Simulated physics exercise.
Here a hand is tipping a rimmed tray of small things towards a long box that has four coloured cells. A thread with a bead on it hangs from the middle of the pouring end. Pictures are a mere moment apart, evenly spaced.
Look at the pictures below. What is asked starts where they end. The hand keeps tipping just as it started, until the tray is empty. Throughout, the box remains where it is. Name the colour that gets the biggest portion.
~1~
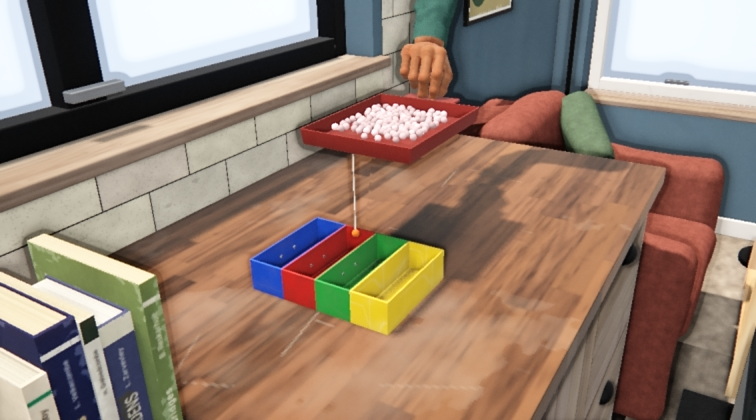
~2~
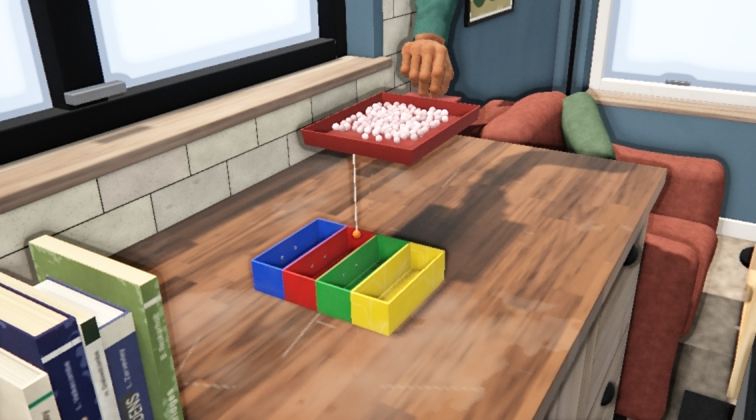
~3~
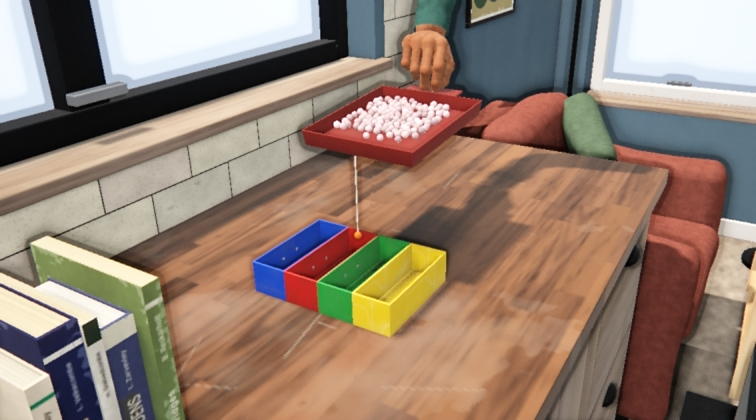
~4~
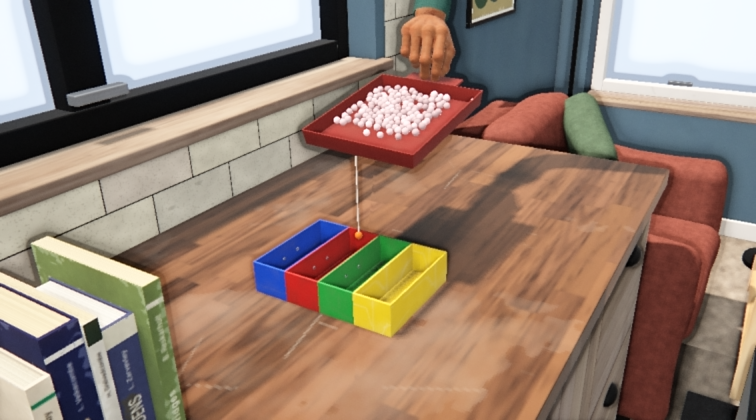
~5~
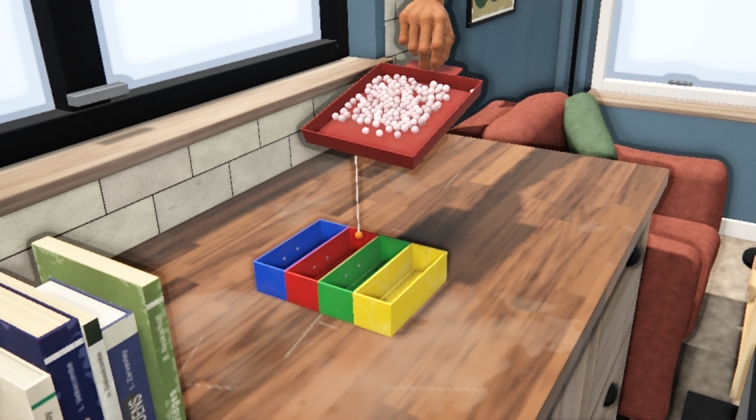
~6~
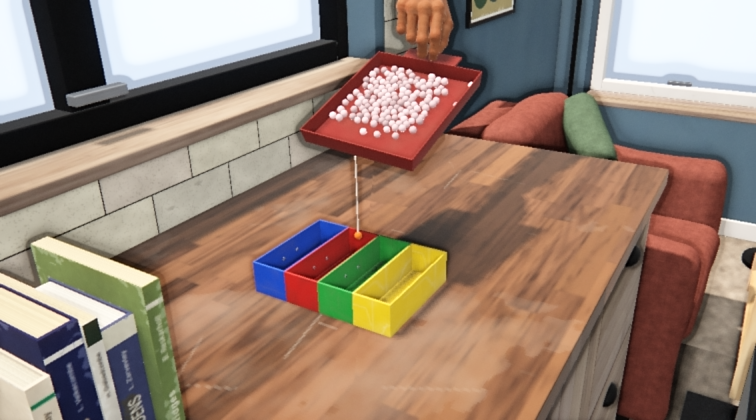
Yellow.
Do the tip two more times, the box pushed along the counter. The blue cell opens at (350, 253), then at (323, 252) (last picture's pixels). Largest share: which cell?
Try 1: The red cell. Try 2: The cell in green.
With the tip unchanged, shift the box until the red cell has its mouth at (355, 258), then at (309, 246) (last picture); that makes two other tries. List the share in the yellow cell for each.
The first try yields 10% and the second yields 40%.
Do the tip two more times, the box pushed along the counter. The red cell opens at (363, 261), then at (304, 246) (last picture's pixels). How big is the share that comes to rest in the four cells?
90 and 50 in a hundred, in turn.
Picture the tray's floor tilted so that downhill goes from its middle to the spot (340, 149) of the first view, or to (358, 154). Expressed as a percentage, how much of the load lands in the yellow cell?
Lab note: Try one about 0 %, try two about 20 %.
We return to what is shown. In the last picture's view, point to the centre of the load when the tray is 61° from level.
In the last view the centre sits at roughly (379, 146).
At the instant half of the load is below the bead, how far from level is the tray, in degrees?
About 110 degrees.
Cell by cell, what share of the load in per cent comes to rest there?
I'd put the blue cell near 0, the red cell near 10, the green cell near 30, and the yellow cell near 50.
Just after the last frame, tray tipped steeply; almost all on the tray; just a few in the yellow cell; about a tenth falling or outside the box.
A moment on, tray tipped right over; roughly two thirds on the tray; about a tenth in the yellow cell; about a tenth in the green cell; roughly a quarter falling or outside the box.
Further on, tray tipped past a quarter turn; roughly half in the yellow cell; roughly a third in the green cell; about a tenth in the red cell; about a tenth falling or outside the box.
When it is over, tray tipped past a quarter turn; roughly half in the yellow cell; roughly a third in the green cell; about a tenth in the red cell; not one in the blue cell; about a tenth outside the box.
